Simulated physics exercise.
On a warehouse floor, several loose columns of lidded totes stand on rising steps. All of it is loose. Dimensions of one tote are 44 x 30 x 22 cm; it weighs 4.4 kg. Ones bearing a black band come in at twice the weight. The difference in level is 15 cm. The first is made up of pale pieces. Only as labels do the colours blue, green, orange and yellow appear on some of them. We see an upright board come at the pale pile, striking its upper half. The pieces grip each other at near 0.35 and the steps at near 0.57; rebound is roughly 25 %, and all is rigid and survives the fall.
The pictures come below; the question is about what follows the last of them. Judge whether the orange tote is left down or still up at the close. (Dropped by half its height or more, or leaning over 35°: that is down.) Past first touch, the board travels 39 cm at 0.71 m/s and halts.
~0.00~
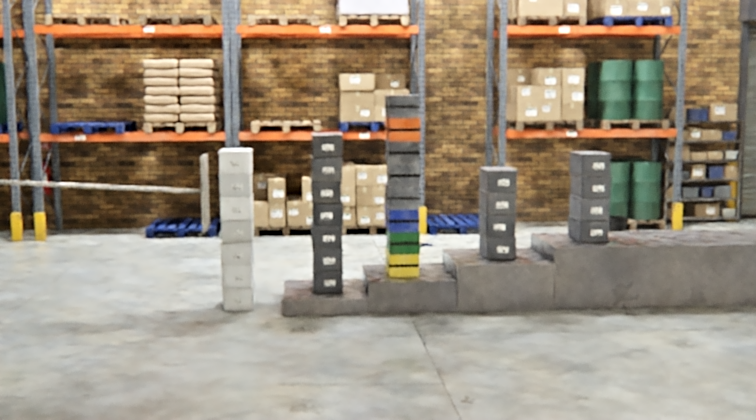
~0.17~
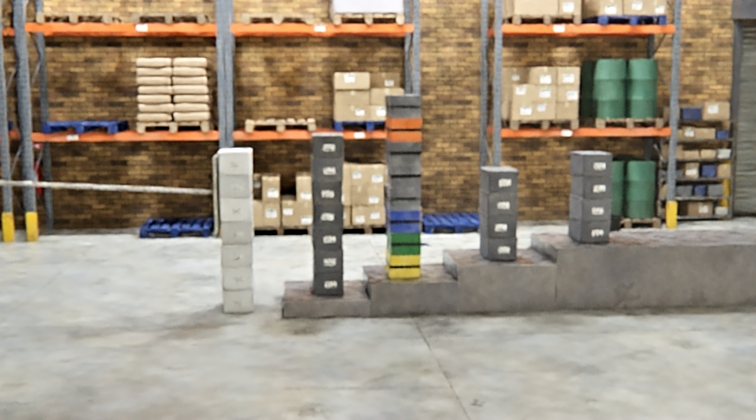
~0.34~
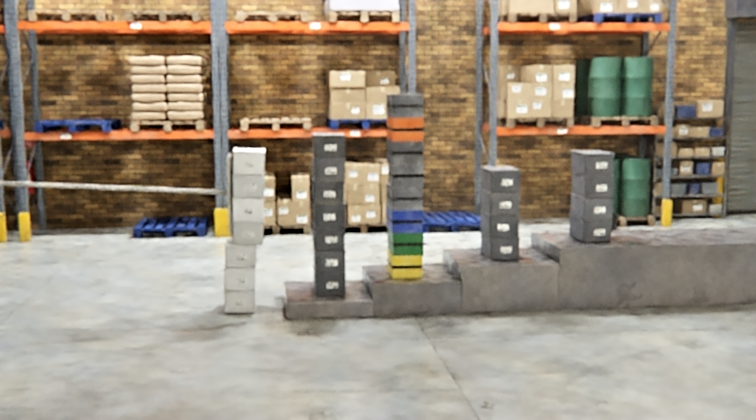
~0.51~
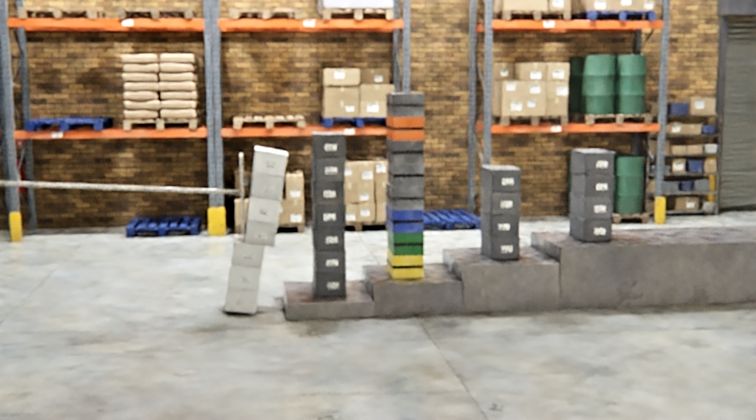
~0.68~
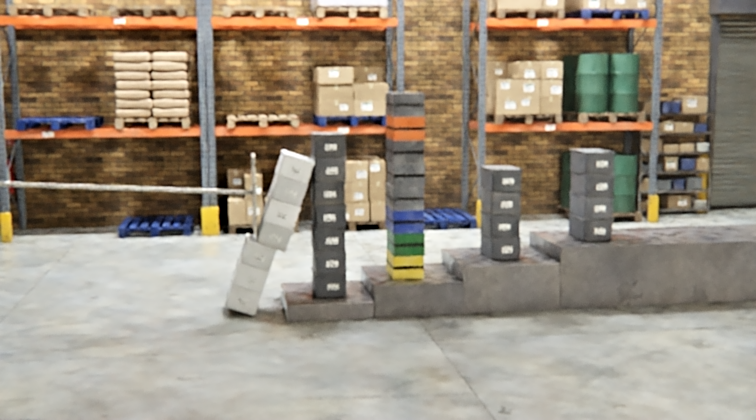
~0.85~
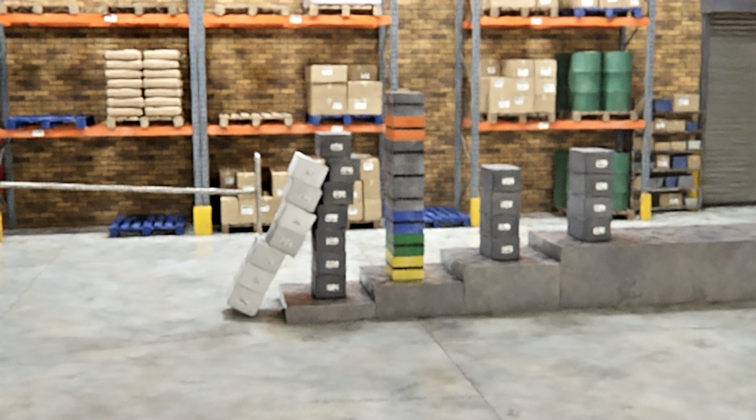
My guess is it doesn't make it.
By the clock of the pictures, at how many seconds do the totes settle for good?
At around 4.0 s.
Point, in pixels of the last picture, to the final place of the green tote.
In the final image its middle is around (441, 248).
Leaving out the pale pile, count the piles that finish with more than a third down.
4 altogether.
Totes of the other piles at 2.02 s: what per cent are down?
15 percent by then.
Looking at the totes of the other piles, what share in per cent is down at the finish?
Close to 85 per cent of them.
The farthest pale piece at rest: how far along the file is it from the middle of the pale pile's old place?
About 120 cm along the file.
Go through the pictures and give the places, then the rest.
In the first frame (each place is the centre of the face we see best; the camera moves round a little), board (202, 184) 14 cm short; orange tote (405, 130); blue tote (404, 221); green tote (405, 244); the others all in place.
In the second frame, board (215, 185) 21 mm short; orange tote (406, 130).
In the third frame, board (229, 185) 10 cm in; orange tote (408, 130).
In the fourth frame, board (242, 185) 22 cm in, top of the pale pile leaning 10°; orange tote (409, 129); the others all in place.
In the fifth frame, board (254, 186) 34 cm in, top of the pale pile leaning 19°; orange tote (409, 129); the others all in place.
In the sixth frame, board (259, 186) 39 cm in, stopped, top of the pale pile leaning 25°; orange tote (409, 129); blue tote (408, 222); green tote (409, 245); 4 have shifted.
By 1.20 s, 7 of the pale pile down; none of the 23 other totes down, 7 disturbed; orange tote unmoved.
By 2.02 s, 7 of the pale pile down; 3 of the 23 other totes down; orange tote tilted 16°; blue tote tilted 16°.
By 2.56 s, 7 of the pale pile down; 14 of the 23 other totes down; orange tote tilted 35°, 23 cm lower; blue tote tilted 49°, 18 cm lower.
By 3.24 s, 7 of the pale pile down; 20 of the 23 other totes down; orange tote 58 cm lower; blue tote tilted 48°, 22 cm lower.
When it is over (4.1 s), 7 of the pale pile down; 20 of the 23 other totes down; orange tote 58 cm lower; green tote tilted 48°, 8 cm lower; blue tote tilted 48°, 22 cm lower. In pixels of the last frame, middles, orange tote near (589, 182), green tote near (441, 248).
